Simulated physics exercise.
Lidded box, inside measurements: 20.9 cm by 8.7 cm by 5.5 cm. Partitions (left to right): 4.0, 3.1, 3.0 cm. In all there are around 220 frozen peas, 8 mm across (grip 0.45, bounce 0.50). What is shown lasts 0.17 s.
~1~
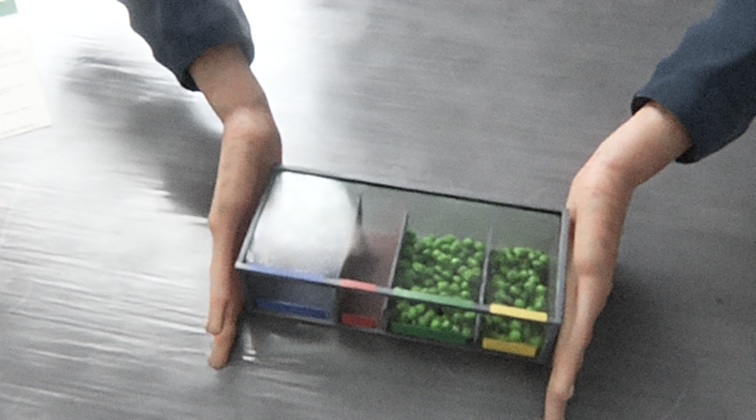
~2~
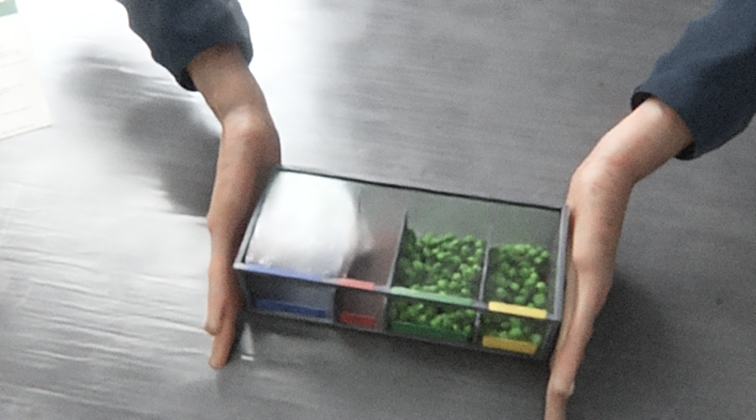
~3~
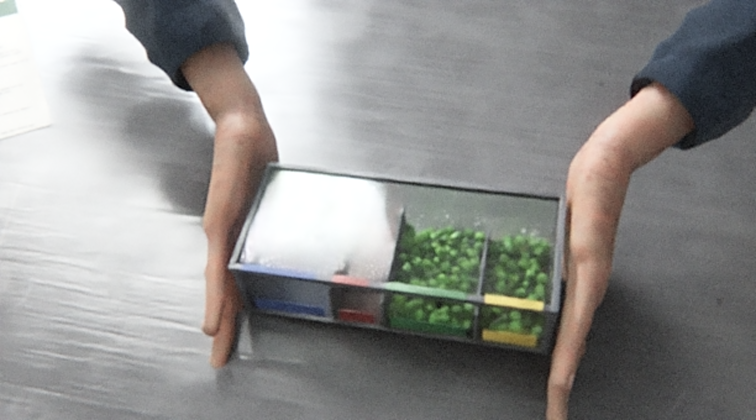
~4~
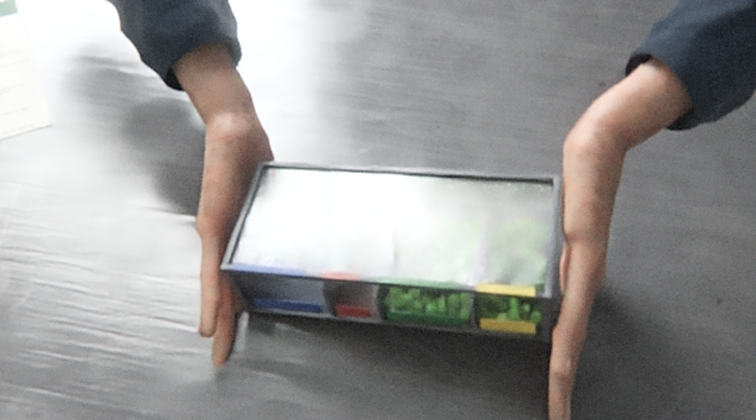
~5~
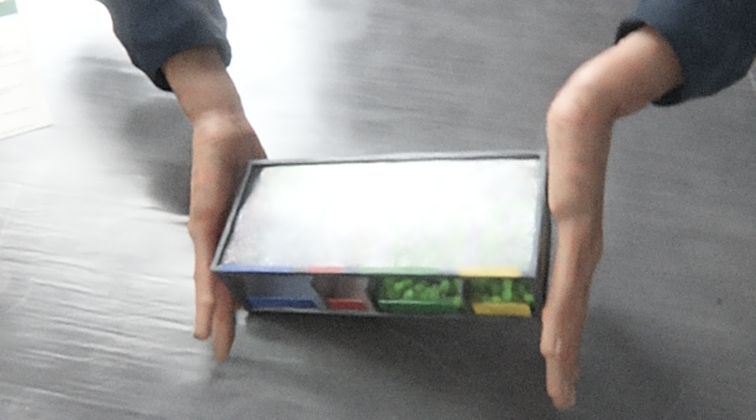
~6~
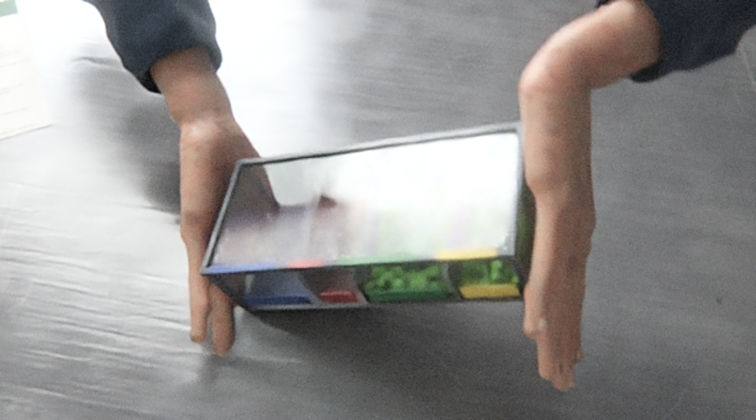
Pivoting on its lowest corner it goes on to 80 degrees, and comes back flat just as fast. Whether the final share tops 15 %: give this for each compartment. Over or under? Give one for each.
Red compartment over; blue compartment over; green compartment over; yellow compartment under.
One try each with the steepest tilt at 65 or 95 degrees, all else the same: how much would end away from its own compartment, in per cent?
First try: Around 40 %; second try: Around 85 %.
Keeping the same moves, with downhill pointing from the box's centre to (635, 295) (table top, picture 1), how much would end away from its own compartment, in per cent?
My guess is roughly 25 percent.
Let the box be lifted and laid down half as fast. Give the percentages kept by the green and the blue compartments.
In that case the green compartment would hold 40 per cent and the blue one 15 per cent.
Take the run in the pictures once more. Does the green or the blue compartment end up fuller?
Green compartment.
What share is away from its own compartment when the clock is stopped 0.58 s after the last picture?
Around 75 percent.
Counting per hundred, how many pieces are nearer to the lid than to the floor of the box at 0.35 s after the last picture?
Something like 70 percent of the pieces.
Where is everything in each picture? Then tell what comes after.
Box tilt 0 degrees, front corners at (243, 266) and (555, 319); green 60 %, yellow 40 %, in the first frame.
Box tilt 1 degrees, front corners at (241, 266) and (555, 317), in the second frame.
Box tilt 4 degrees, front corners at (236, 266) and (552, 308), lowest corner left front, in the third frame.
Box tilt 9 degrees, front corners at (228, 266) and (545, 293), lowest corner left front, in the fourth frame.
Box tilt 16 degrees, front corners at (218, 268) and (530, 272), lowest corner left front, in the fifth frame.
Box tilt 24 degrees, front corners at (208, 270) and (507, 251), lowest corner left front; green 60 %, yellow 40 %, in the sixth frame.
Then, 0.35 s after the last picture, tilt 78 degrees; red 15 %, blue 5 %, green 55 %, yellow 25 %.
Then, 0.58 s after the last picture, tilt 30 degrees; red 35 %, blue 25 %, green 35 %, yellow 5 %.
Then, 0.93 s after the last picture, tilt 0 degrees; red 35 %, blue 25 %, green 35 %, yellow 5 %.
In the end, red 35 %, blue 25 %, green 35 %, yellow 5 %.
